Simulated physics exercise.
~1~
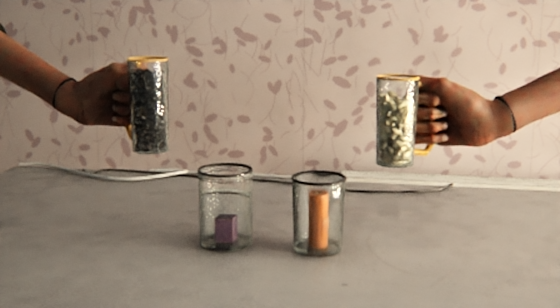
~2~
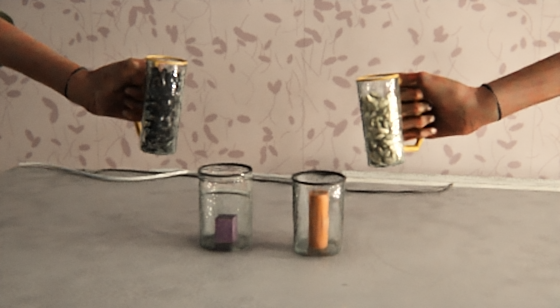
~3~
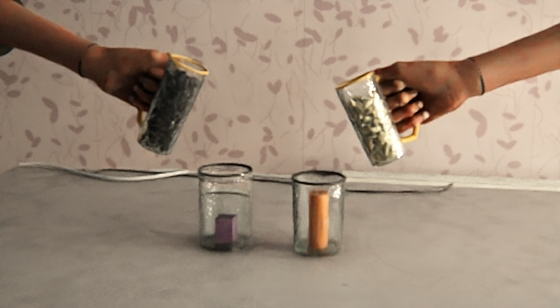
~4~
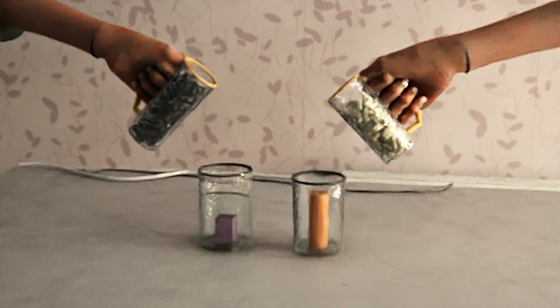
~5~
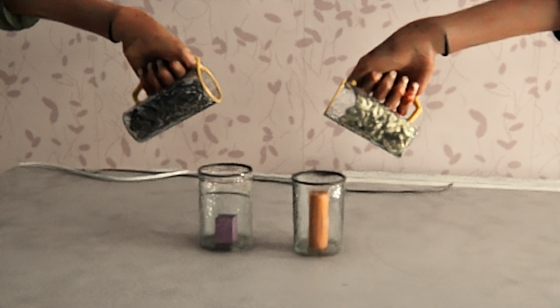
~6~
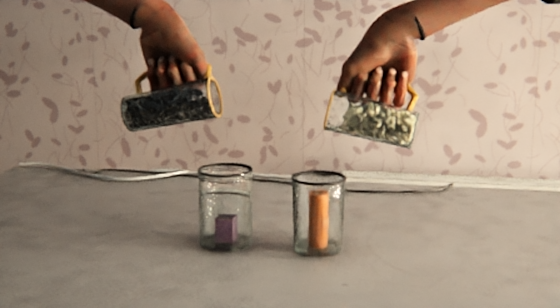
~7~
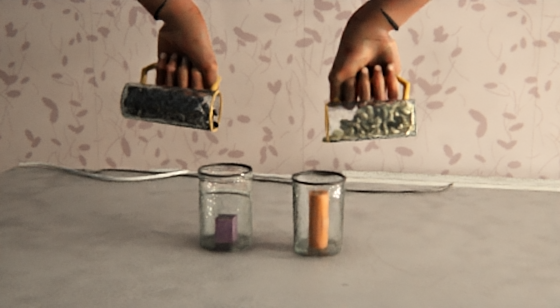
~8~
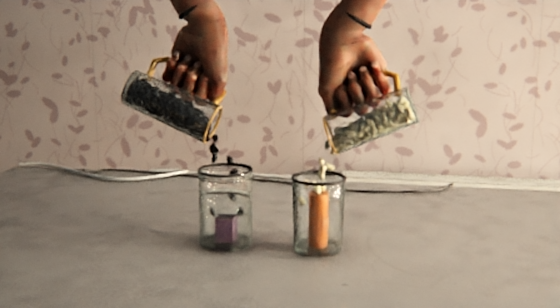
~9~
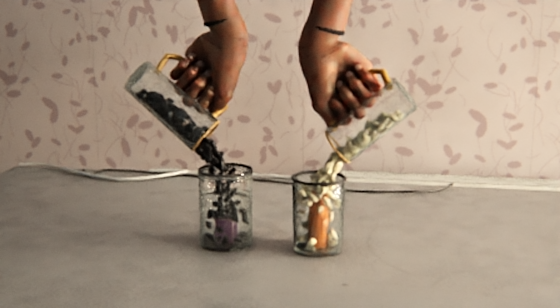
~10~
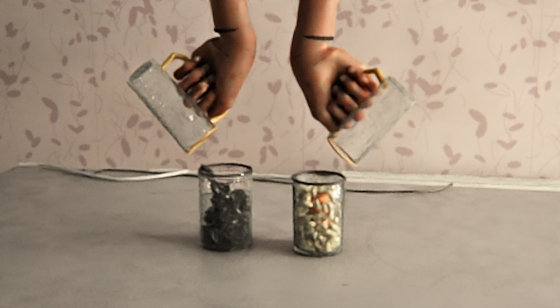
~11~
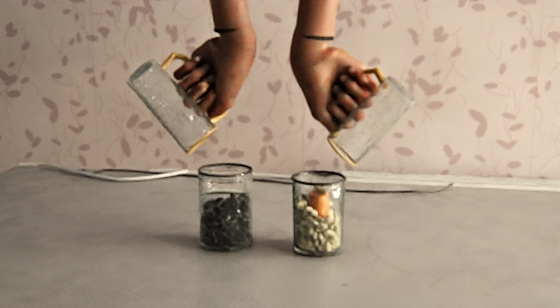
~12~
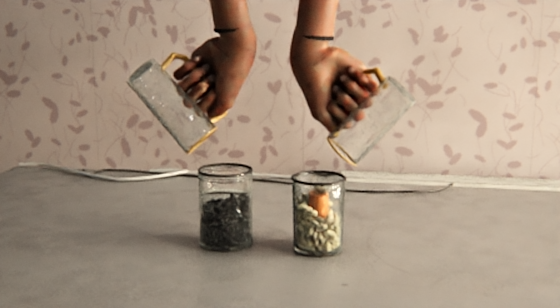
Two hands tipping cups of dark and pale pieces into glass jars, burying a purple block while an orange one still pokes out.
